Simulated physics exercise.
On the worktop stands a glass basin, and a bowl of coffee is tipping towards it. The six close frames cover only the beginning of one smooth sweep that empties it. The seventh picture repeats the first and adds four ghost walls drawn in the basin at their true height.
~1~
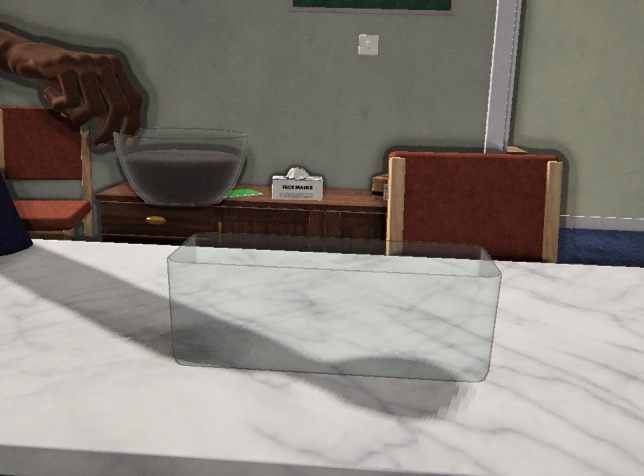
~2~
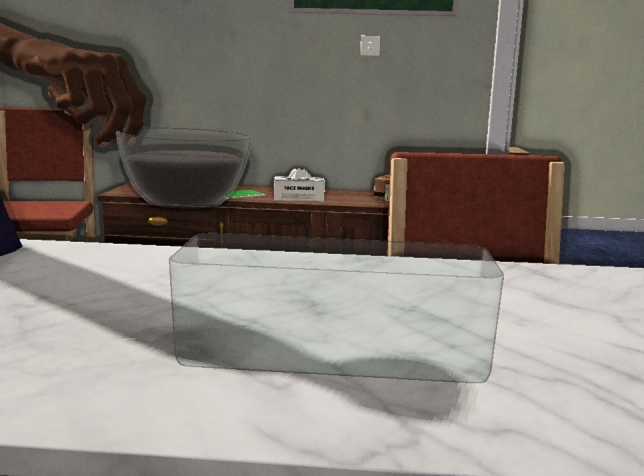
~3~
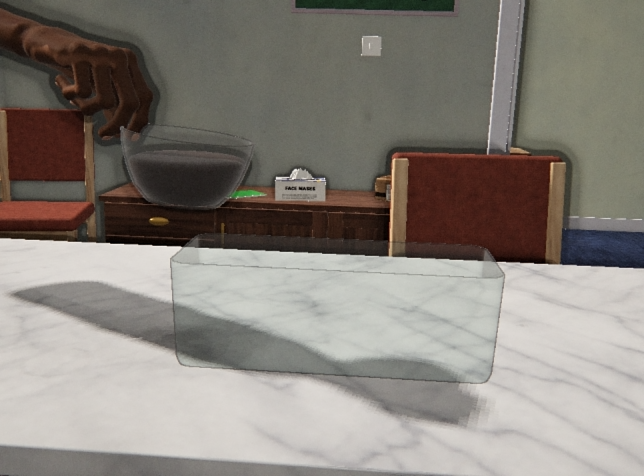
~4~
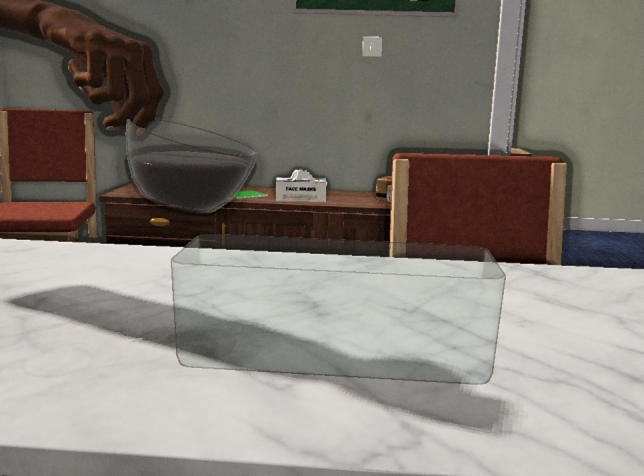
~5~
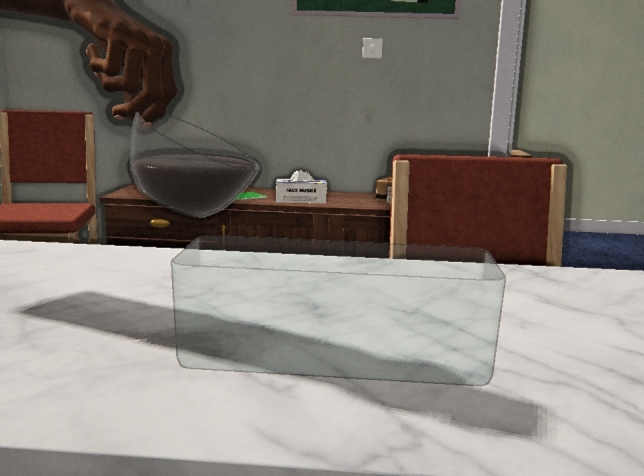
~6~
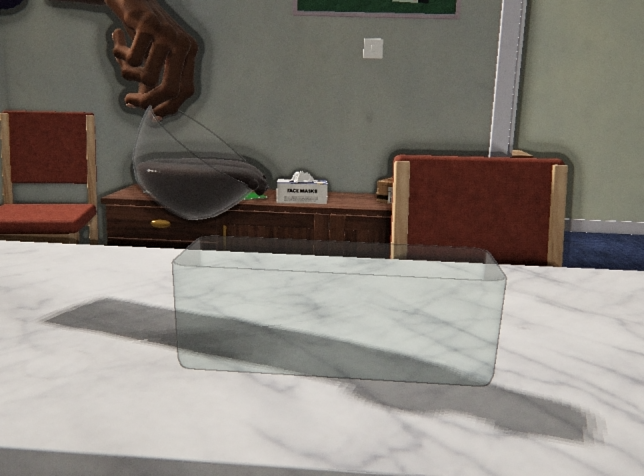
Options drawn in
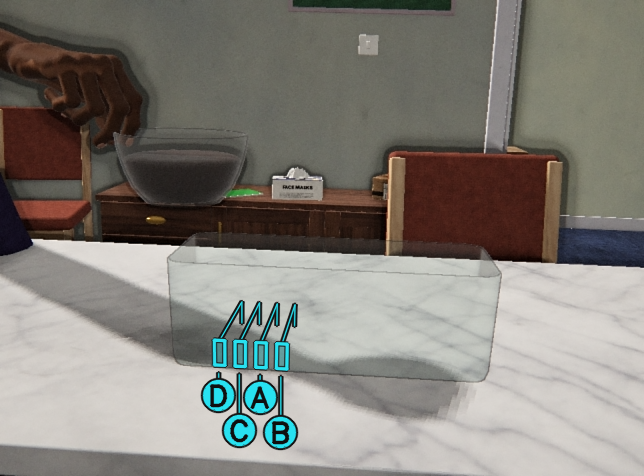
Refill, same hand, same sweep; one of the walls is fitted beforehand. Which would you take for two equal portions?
Go for B.
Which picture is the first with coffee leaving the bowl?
In picture 6.
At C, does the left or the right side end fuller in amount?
The right one.
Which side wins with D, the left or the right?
More ends on the right.
On the marked copy, A at (260, 375); B at (280, 376); C at (239, 374); D at (218, 373).
With A, about 28 % ends left of the wall and 72 % right of it.
With B, about 50 % ends left of the wall and 50 % right of it.
With C, about 9 % ends left of the wall and 90 % right of it.
With D, about 9 % ends left of the wall and 91 % right of it.
